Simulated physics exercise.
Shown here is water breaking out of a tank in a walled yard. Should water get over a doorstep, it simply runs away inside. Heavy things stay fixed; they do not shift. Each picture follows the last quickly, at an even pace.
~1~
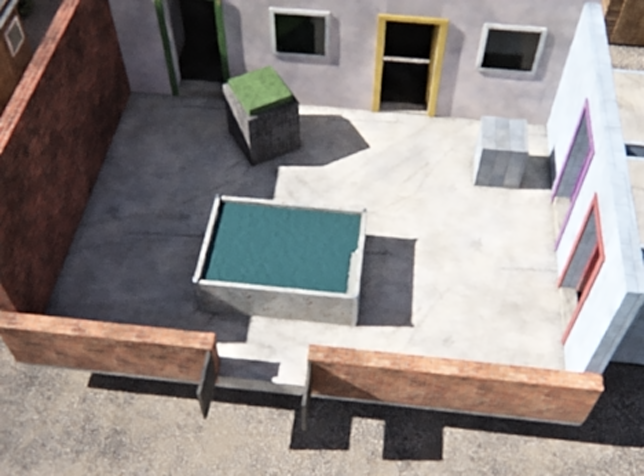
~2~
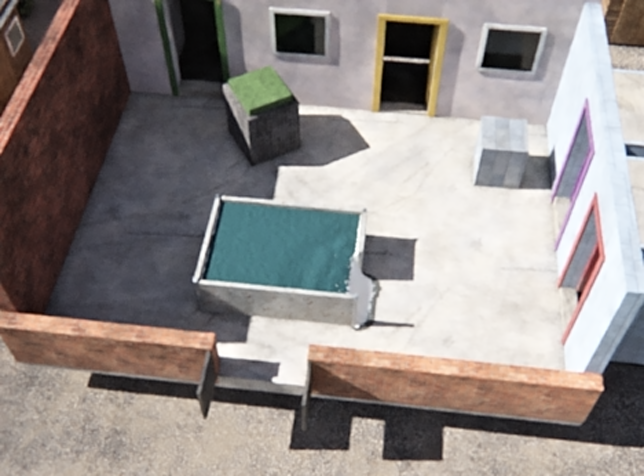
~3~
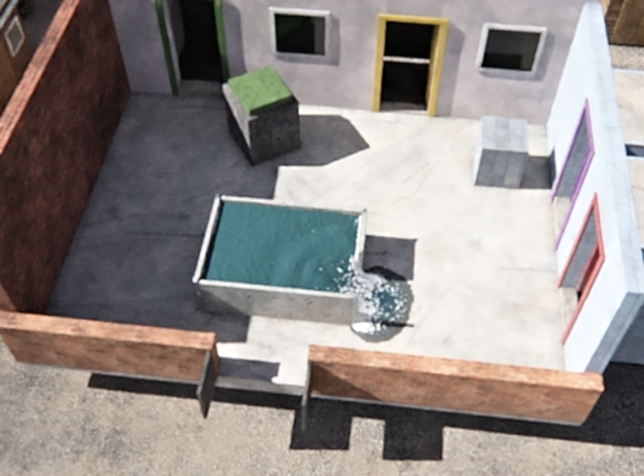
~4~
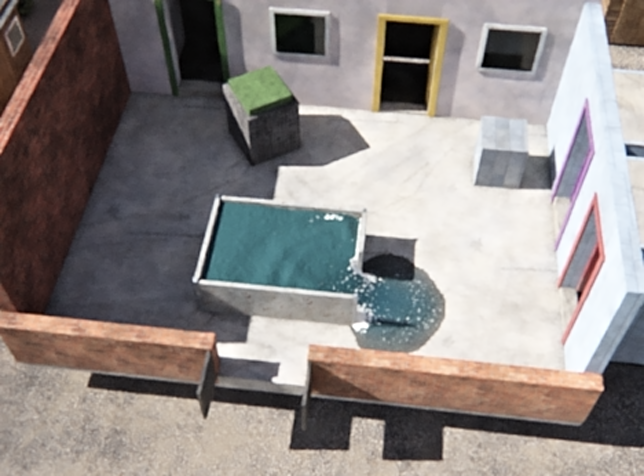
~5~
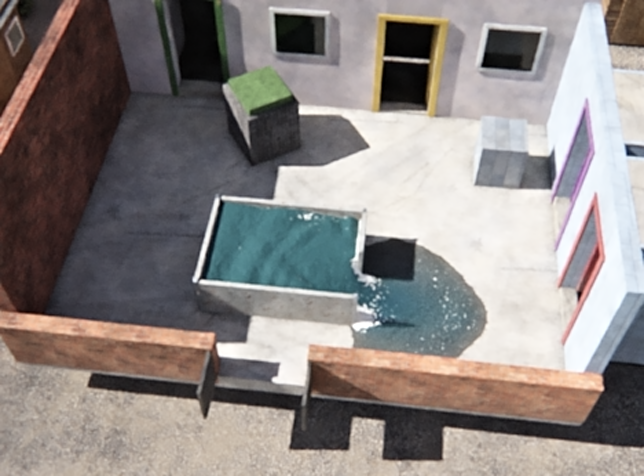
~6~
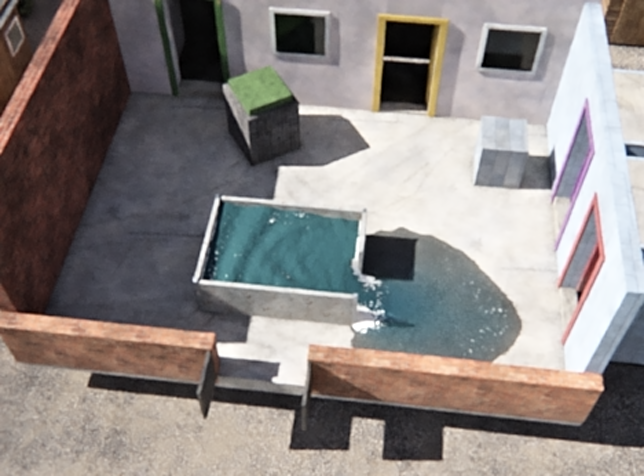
Teal water breaks from the right end of a pale rectangular tank in a walled concrete yard, seen from high above by a camera that stays still. Reddish-brown walls stand left and in front, a green-topped block sits behind the tank, and a grey block lies near the pale right wall. The water first spurts at the tank's corner, then splashes and spreads rightward in a widening, dark puddle.
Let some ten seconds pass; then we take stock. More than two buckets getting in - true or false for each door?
Yellow door: False; green door: False; purple door: False; red door: True.
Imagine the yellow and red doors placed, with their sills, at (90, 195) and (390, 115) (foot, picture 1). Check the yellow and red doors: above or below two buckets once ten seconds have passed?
Result - yellow door remains beneath it, red door remains beneath it.
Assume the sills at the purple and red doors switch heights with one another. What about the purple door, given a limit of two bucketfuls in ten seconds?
Purple door: Exceeds the limit.
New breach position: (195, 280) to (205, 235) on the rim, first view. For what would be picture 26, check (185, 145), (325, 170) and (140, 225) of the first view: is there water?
The first point is soaked, the second spared, the third soaked.
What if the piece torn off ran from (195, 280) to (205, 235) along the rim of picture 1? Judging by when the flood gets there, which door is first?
The green-painted one.
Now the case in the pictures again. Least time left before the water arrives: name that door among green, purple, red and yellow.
The answer here is the door marked red.
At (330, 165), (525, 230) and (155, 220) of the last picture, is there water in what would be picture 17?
Result, in that order: Not wetted / wetted / not wetted.
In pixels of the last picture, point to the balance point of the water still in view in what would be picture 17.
The water centres close to (355, 291).
A moment on, water covers 20 % of the floor; the yellow door not reached, the green door not reached, the purple door not reached, the red door under two buckets in.
Next, water covers 25 % of the floor; the yellow door not reached, the green door not reached, the purple door wet at the sill, nothing in, the red door far over two buckets in.
Then, water covers 25 % of the floor; the yellow door not reached, the green door not reached, the purple door wet at the sill, nothing in, the red door far over two buckets in.
Later, water covers 55 % of the floor; the yellow door wet at the sill, nothing in, the green door not reached, the purple door wet at the sill, nothing in, the red door far over two buckets in.
In the end, water covers 80 % of the floor; the yellow door wet at the sill, nothing in, the green door wet at the sill, nothing in, the purple door wet at the sill, nothing in, the red door far over two buckets in.
